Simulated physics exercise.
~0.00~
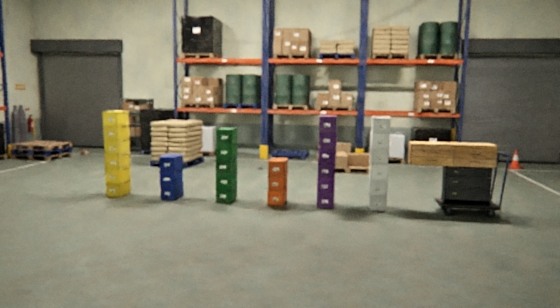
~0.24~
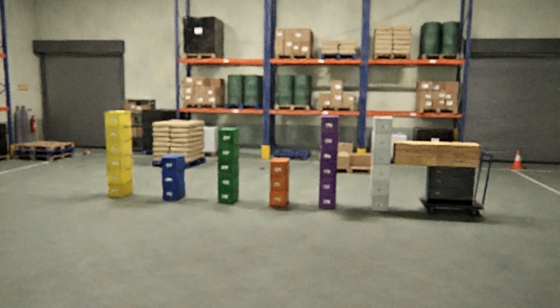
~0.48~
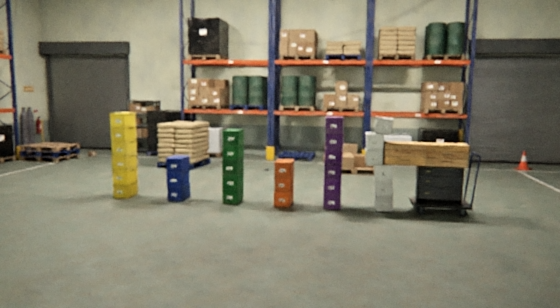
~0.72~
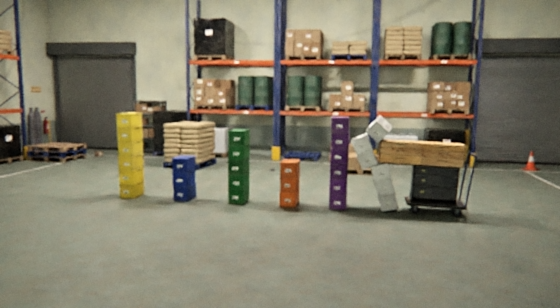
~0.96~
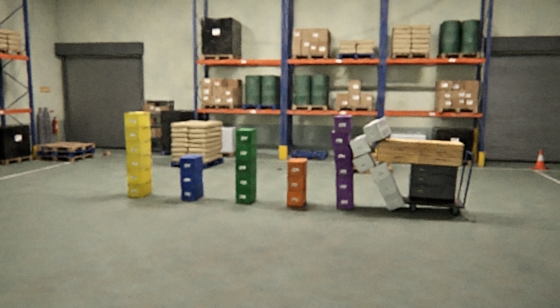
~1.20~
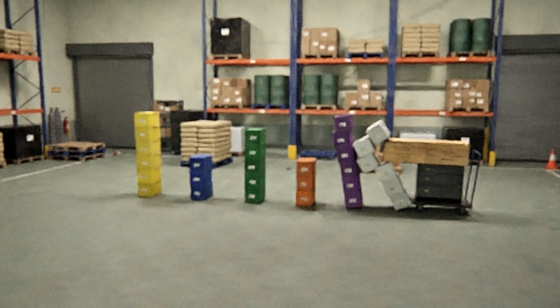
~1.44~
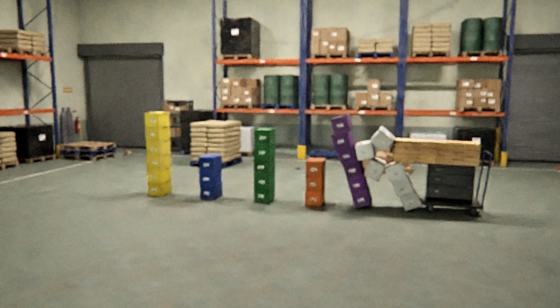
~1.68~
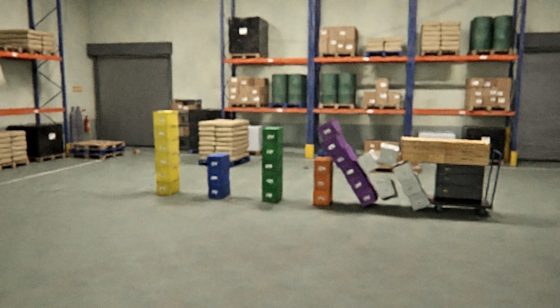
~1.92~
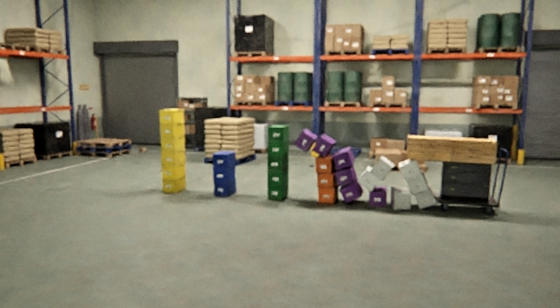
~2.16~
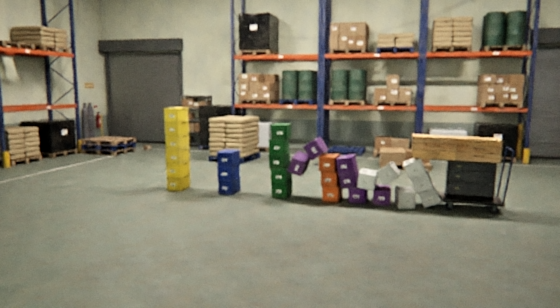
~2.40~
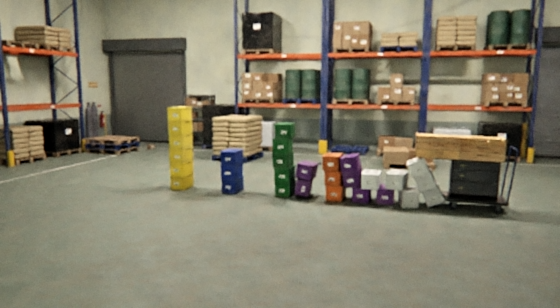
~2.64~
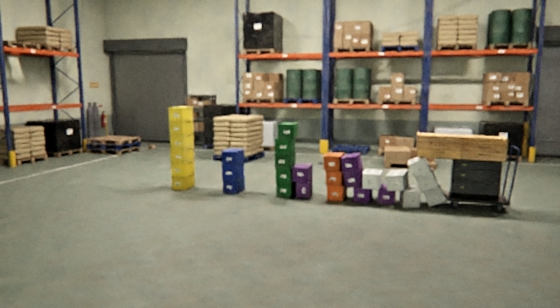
In the video, a loaded trolley rolls left into a pale stack in a row of coloured stacks in a warehouse, toppling it against the purple one, which leans and collapses over the orange stack, leaving purple boxes scattered while green, blue and yellow stay standing.
